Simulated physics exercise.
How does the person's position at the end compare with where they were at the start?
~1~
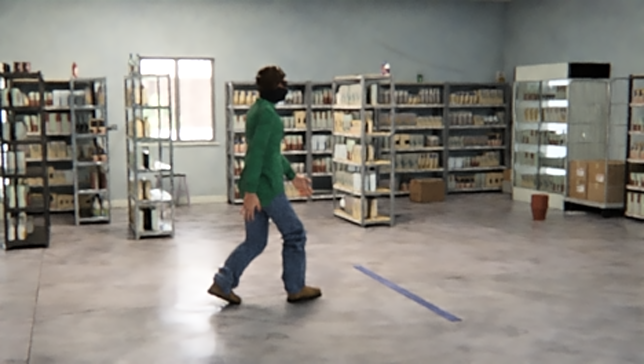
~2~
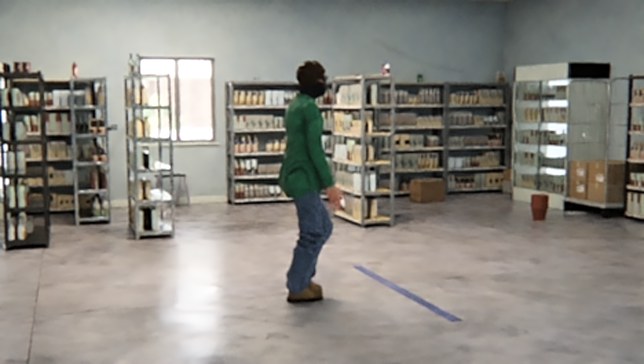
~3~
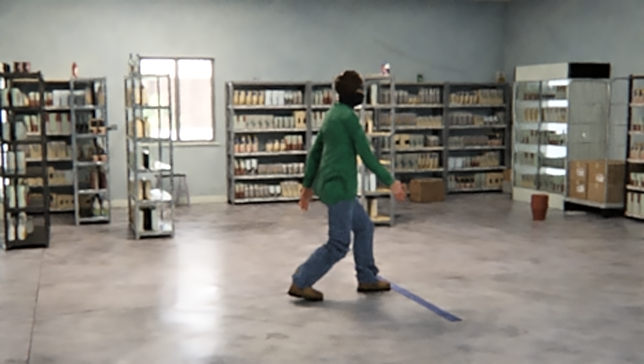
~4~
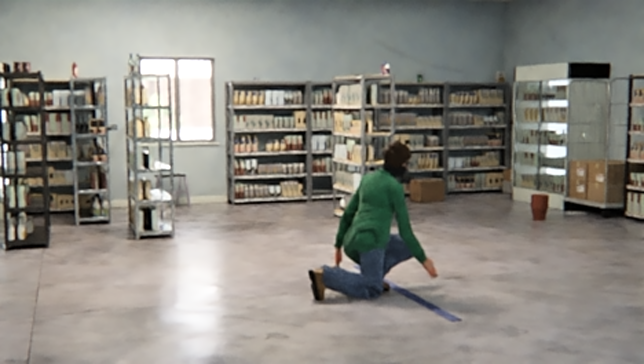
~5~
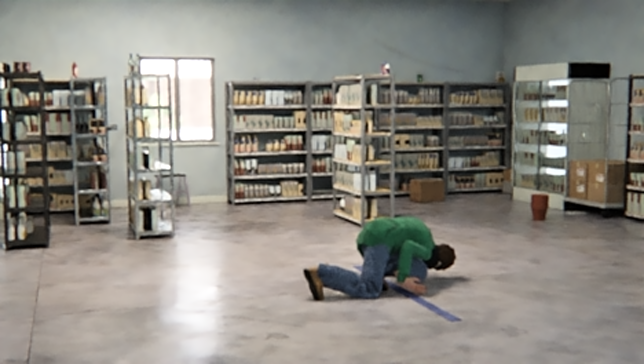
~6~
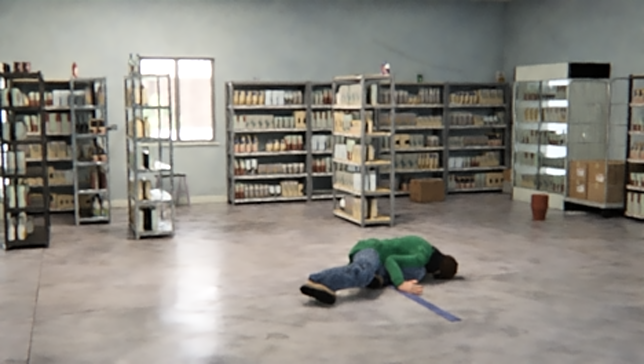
At the start the person was upright and walking to the left of the blue strip, but by the end they were lying on the floor farther right and lower in view, with their head and chest past the strip.
